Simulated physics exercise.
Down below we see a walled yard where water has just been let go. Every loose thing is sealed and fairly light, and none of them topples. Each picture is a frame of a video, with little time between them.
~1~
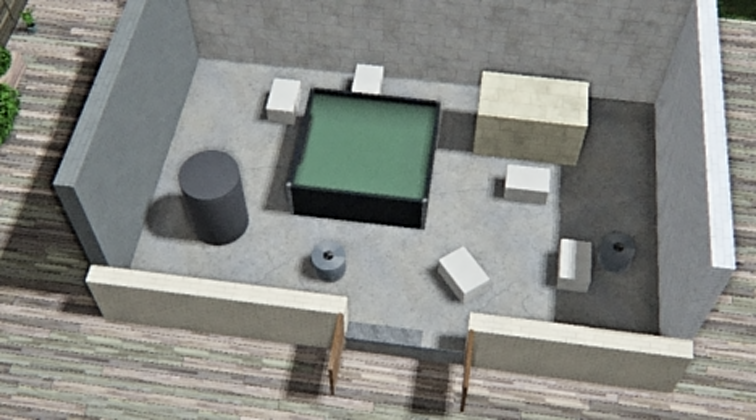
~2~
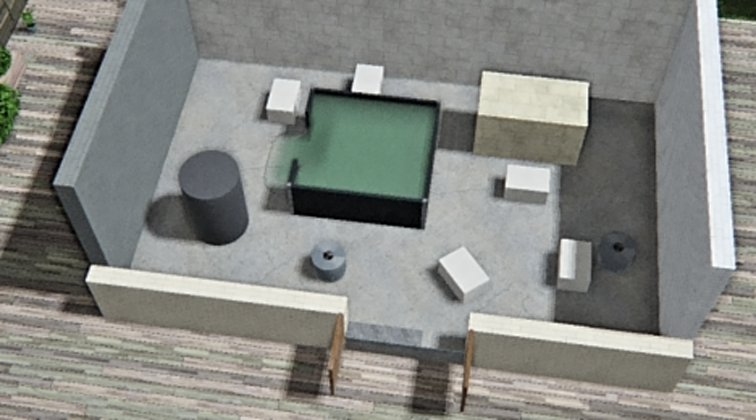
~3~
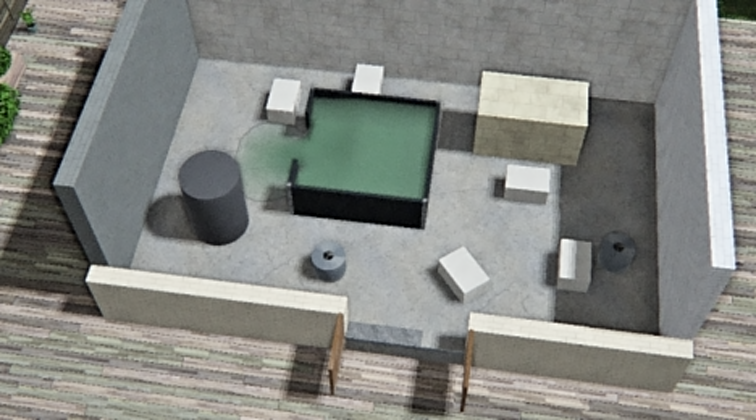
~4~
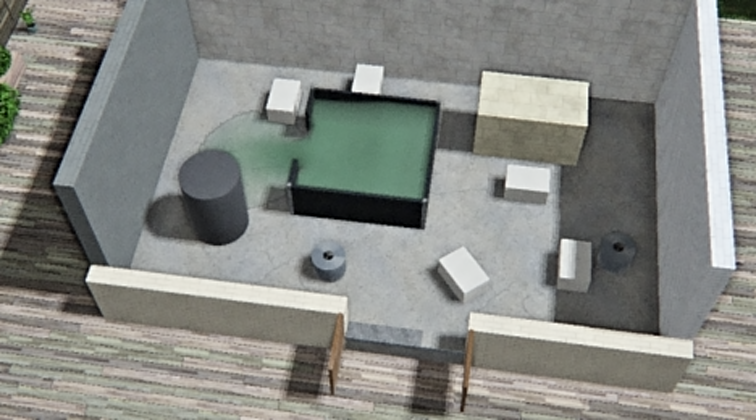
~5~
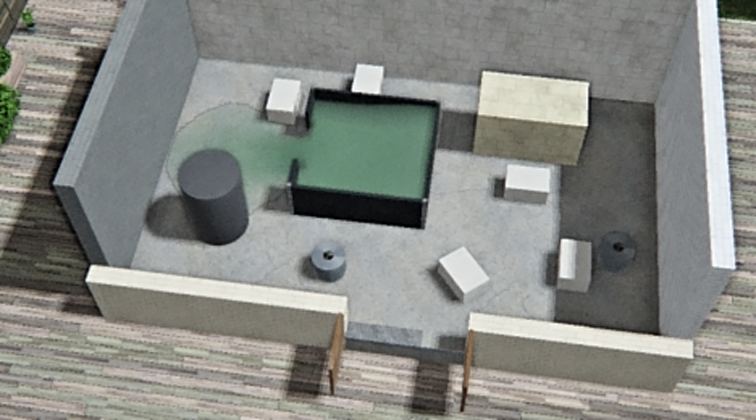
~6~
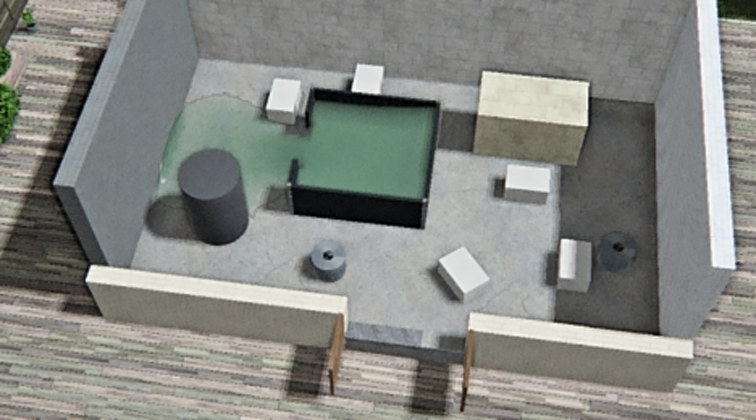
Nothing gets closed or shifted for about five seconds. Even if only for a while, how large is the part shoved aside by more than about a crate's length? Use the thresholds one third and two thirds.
I'd put it under one third.
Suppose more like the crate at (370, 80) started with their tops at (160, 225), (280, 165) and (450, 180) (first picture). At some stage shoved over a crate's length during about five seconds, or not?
Result by item: Gets dislodged / gets dislodged / stays where it is.
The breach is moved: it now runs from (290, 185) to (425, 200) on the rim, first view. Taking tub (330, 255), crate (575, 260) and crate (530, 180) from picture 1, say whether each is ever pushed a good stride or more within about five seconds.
Listed in turn, ends up that far off, never travels that far, never travels that far.
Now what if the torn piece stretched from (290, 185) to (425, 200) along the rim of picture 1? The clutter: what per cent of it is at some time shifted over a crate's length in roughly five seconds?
About 40 per cent.
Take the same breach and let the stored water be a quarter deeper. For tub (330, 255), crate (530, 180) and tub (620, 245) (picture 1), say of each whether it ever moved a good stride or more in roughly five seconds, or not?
First one reached the mark, second one stopped before it, third one stopped before it.
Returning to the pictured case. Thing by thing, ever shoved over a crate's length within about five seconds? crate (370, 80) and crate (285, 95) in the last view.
Went a long way, then never got far.
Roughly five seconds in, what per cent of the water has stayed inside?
I make it 100 percent.
A moment on, 0 of 7 are well off their spots; 0 afloat.
Next, 0 of 7 are well off their spots; 0 afloat.
Later, 1 of 7 are well off their spots; 2 afloat.
In the end, 1 of 7 are well off their spots, and 1 have been at some point; 2 afloat.
